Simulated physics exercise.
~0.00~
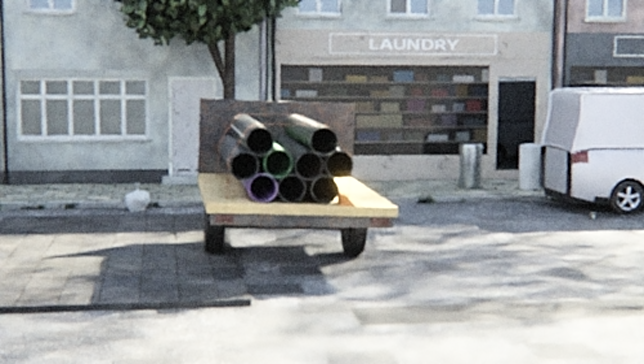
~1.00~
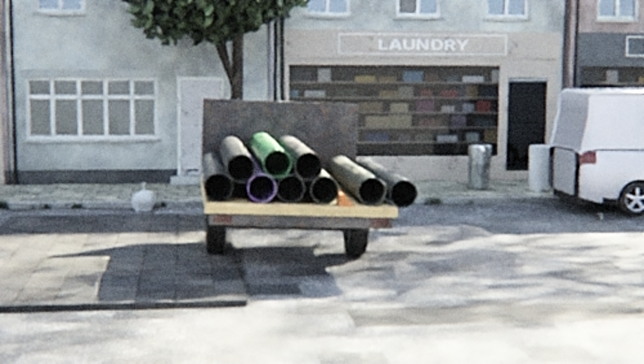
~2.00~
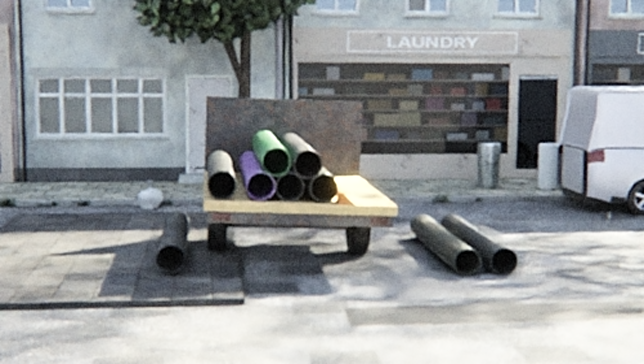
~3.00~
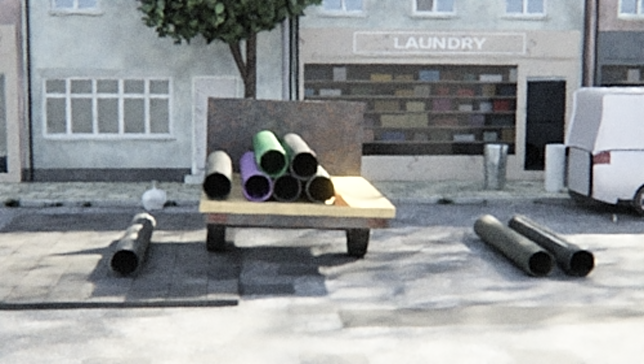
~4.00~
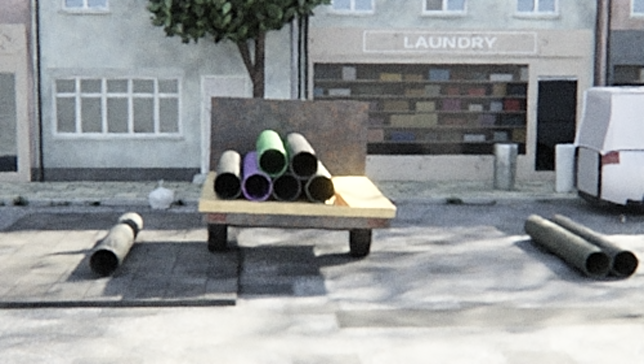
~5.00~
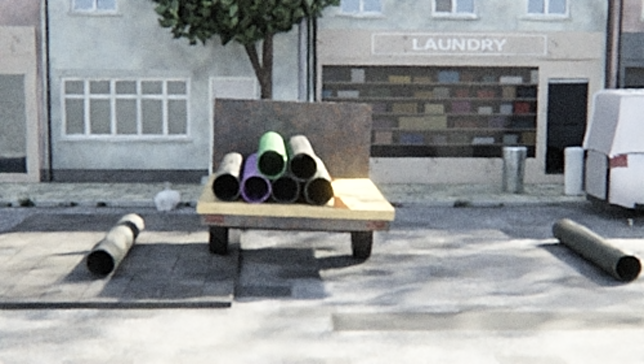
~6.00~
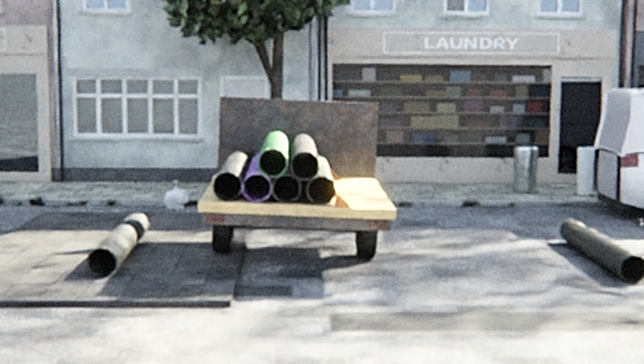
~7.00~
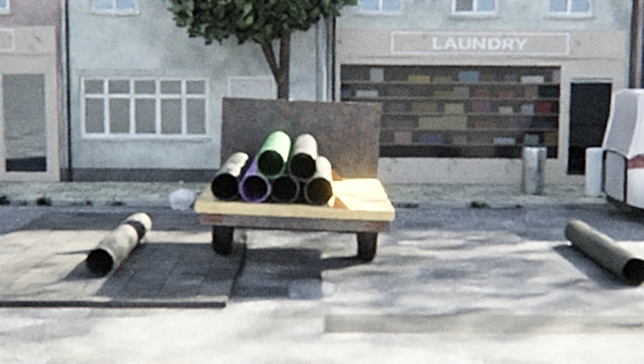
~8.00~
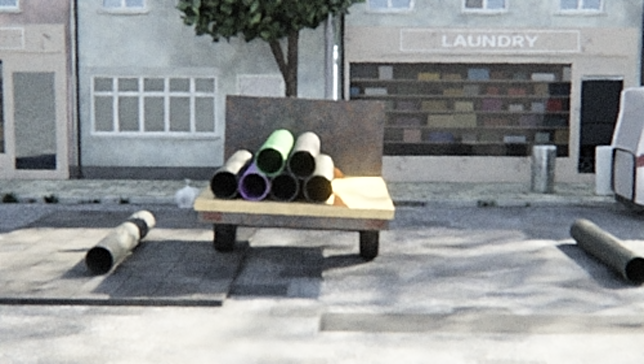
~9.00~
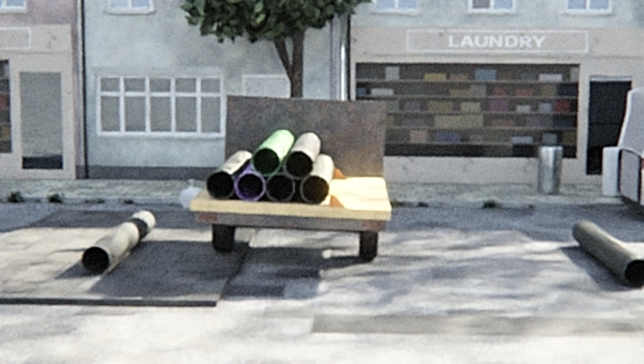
Nine steel pipes, one green and one purple among the dark ones, sit stacked on the flat wooden deck of a farm trailer parked across from a laundry. The heap spreads, and two dark pipes slide toward the right edge while the rest settle lower. Those two drop to the road on the right, and another dark pipe falls off on the left. The fallen pipes roll outward, the right pair moving farther, until one passes out of view. Six pipes remain at rest on the deck, with green on top and purple beneath.
